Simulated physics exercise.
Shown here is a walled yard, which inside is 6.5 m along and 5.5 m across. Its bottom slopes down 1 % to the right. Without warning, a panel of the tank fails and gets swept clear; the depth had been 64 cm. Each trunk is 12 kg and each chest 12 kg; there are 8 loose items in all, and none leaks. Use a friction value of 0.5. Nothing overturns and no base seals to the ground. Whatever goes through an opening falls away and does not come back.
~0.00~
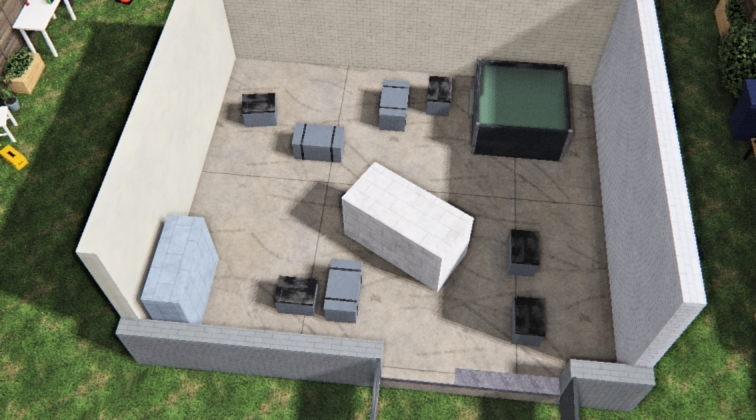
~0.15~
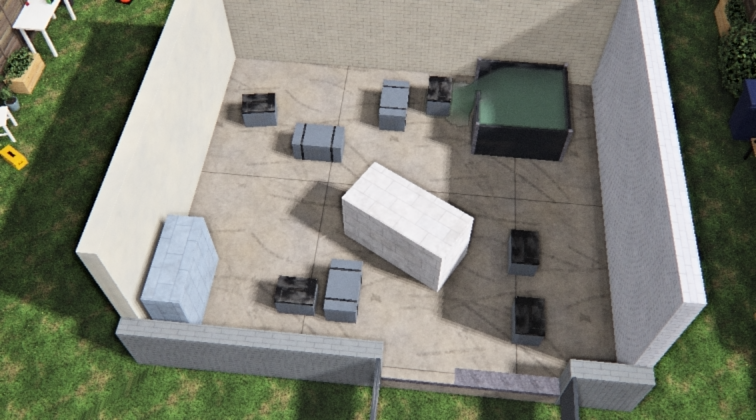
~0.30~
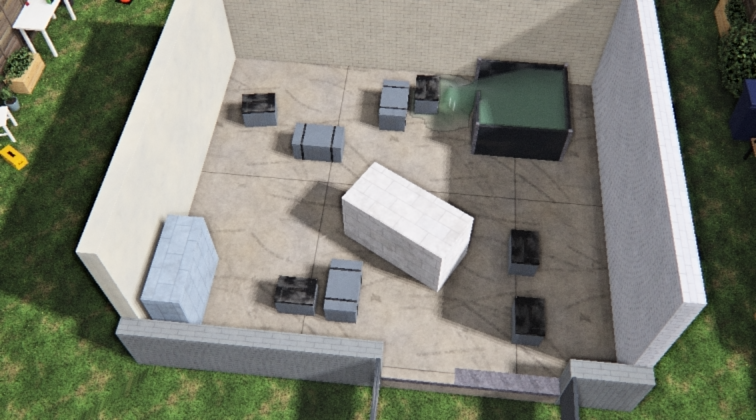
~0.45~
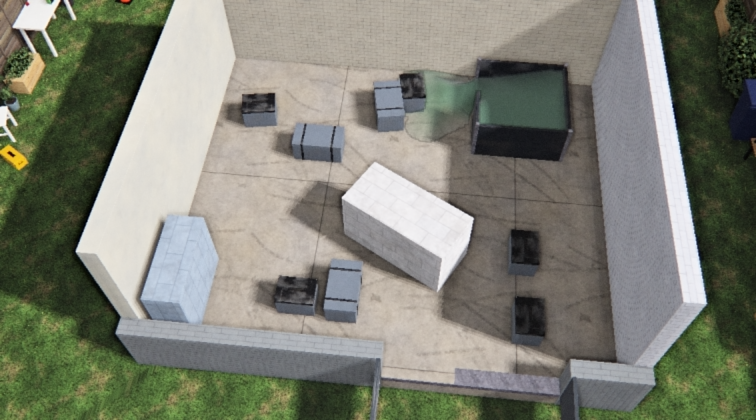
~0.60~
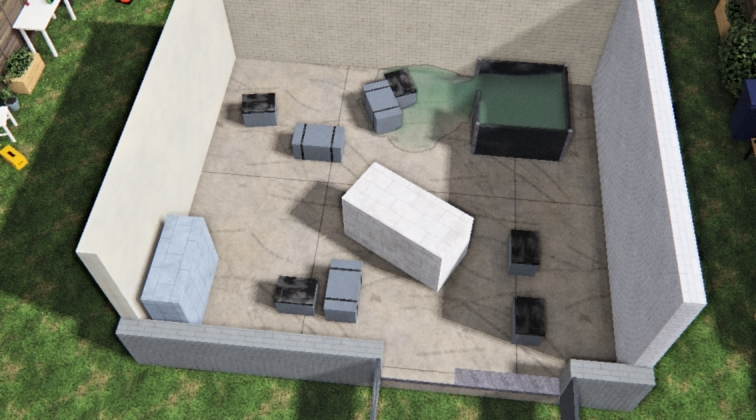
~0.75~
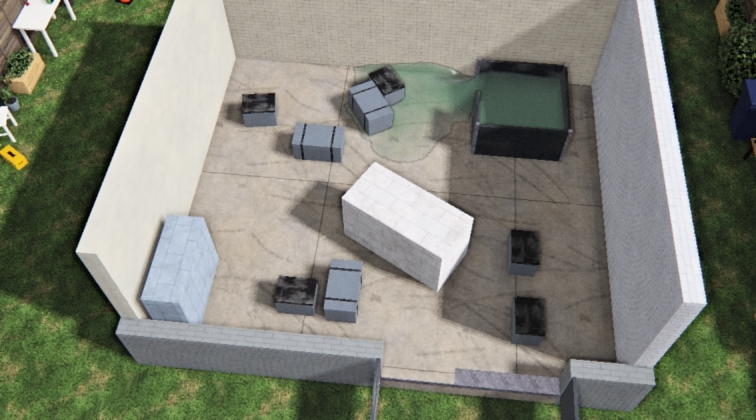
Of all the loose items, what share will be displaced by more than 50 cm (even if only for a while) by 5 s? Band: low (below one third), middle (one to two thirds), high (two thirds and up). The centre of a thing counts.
Middle.
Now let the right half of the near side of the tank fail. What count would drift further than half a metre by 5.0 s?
Then it comes to 2 of them.
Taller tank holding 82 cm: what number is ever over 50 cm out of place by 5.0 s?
With that change, 6 of them.
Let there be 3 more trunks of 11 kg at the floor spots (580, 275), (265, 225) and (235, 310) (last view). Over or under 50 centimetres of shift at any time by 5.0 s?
One after another they come out inside the limit, above it, inside the limit.
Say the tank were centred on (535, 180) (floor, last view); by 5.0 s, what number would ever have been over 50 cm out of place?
In that case the number is 3.
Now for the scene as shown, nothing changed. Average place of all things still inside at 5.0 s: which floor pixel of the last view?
Close to pixel (351, 284).
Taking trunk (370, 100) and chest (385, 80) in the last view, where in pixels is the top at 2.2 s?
First one near (270, 123), second near (235, 81).
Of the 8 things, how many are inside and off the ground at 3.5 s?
By my count, 3.
After 1.1 s 2 of 8 are over 50 cm from their spots; 0 afloat.
After 2.2 s 3 of 8 are over 50 cm from their spots; 3 afloat.
After 3.5 s 4 of 8 are over 50 cm from their spots; 3 afloat.
After 5.0 s 4 of 8 are over 50 cm from their spots, and 4 have been at some point; 3 afloat.
